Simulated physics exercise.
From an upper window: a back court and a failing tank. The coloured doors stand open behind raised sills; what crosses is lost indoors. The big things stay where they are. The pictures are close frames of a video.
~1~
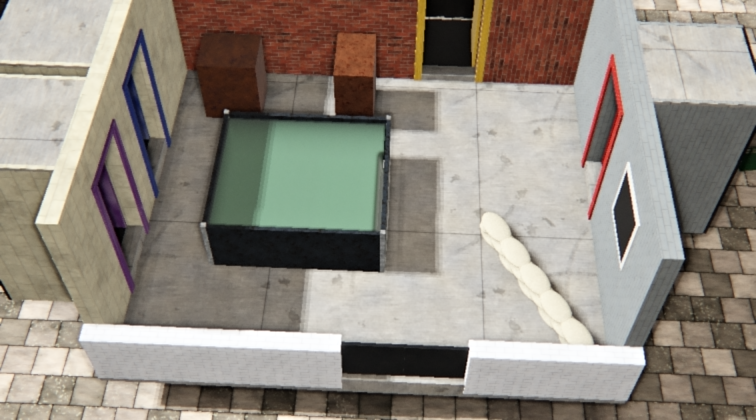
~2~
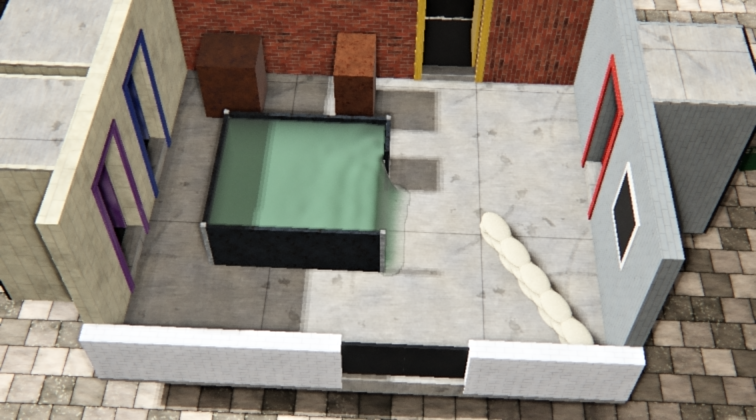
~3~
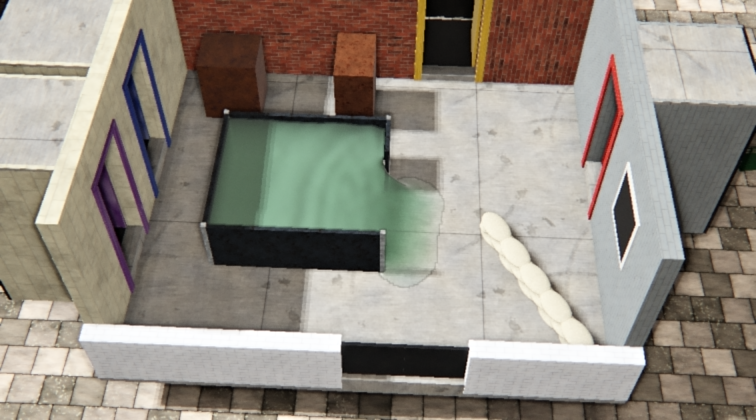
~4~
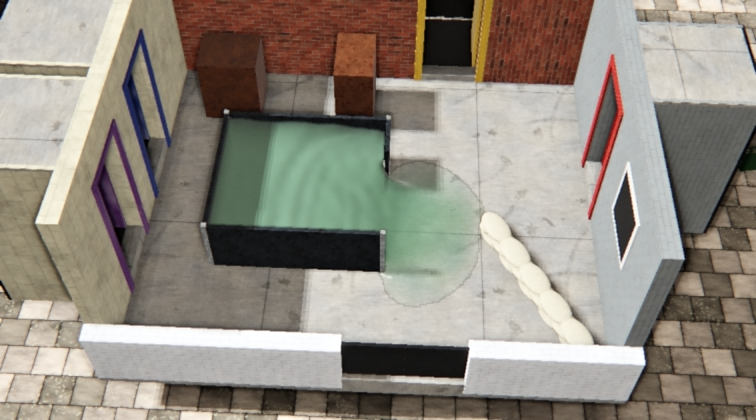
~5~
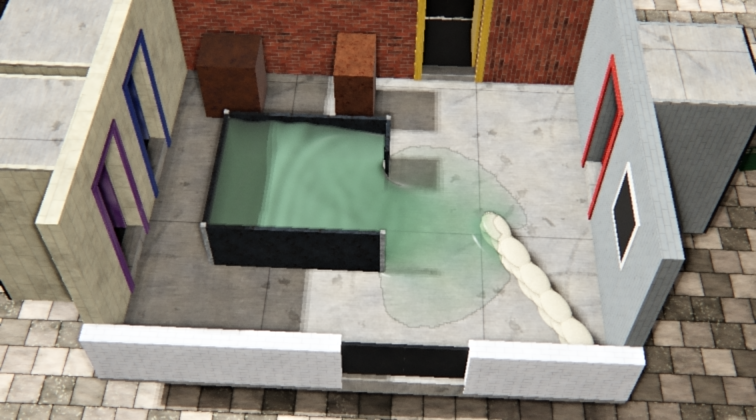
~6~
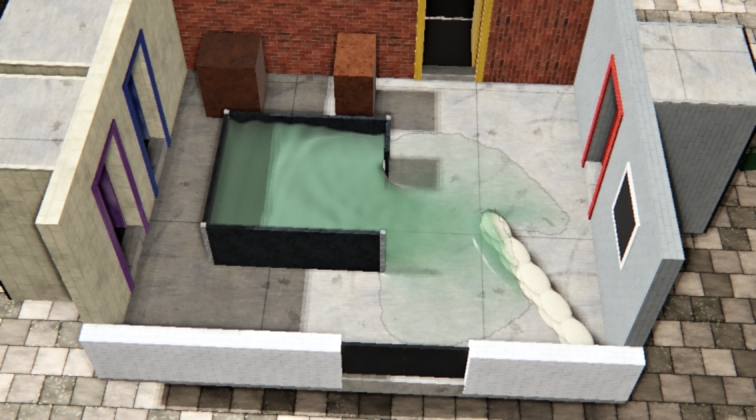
In a walled back court, greenish water poured from a gap in the right side of a dark tank, spread across the paving, reached a pale lumpy barrier and ran past its upper end.
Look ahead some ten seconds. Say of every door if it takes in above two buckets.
The blue door stays under that; the purple door stays under that; the yellow door takes more than that; the red door takes more than that.
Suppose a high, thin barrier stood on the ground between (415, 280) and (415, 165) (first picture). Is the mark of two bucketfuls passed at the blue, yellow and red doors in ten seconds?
Then: Blue keeps below it, yellow floods, red stays under.
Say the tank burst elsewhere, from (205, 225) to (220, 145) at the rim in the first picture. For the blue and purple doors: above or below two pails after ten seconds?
One by one: Blue door passes that mark, purple door is over.
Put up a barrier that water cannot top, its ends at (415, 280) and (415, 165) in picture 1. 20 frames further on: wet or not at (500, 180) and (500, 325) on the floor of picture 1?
In that order: Dry, awash.
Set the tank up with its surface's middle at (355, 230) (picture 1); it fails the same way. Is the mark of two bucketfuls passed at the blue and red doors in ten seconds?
My reading: Blue stays under, red holds.
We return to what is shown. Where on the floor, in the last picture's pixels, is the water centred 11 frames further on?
Roughly at (413, 234).
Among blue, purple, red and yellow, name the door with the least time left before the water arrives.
That is the door marked red.
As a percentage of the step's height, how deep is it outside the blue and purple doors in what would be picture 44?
About 20 and 70 per cent.
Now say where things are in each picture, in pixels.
In the first frame, the water tank at (301, 173) is whole and still.
In the second frame, water pours out at (382, 217) and has run to (397, 188).
In the third frame, water pours out at (382, 218) and has run to (425, 186).
In the fourth frame, the front is at (476, 207), out from the gap at (382, 220).
In the fifth frame, water pours out at (382, 219) and has run to (521, 218).
In the sixth frame, the front is at (562, 217), out from the gap at (382, 219).
A moment on, water covers 40 % of the floor; the blue door not reached, the purple door not reached, the yellow door not reached, the red door over two buckets in.
Next, water covers 45 % of the floor; the blue door not reached, the purple door not reached, the yellow door wet at the sill, nothing in, the red door far over two buckets in.
Then, water covers 70 % of the floor; the blue door not reached, the purple door not reached, the yellow door wet at the sill, nothing in, the red door far over two buckets in.
Later, water covers 95 % of the floor; the blue door wet at the sill, nothing in, the purple door wet at the sill, nothing in, the yellow door over two buckets in, the red door far over two buckets in.
In the end, water covers 95 % of the floor; the blue door wet at the sill, nothing in, the purple door wet at the sill, nothing in, the yellow door over two buckets in, the red door far over two buckets in.
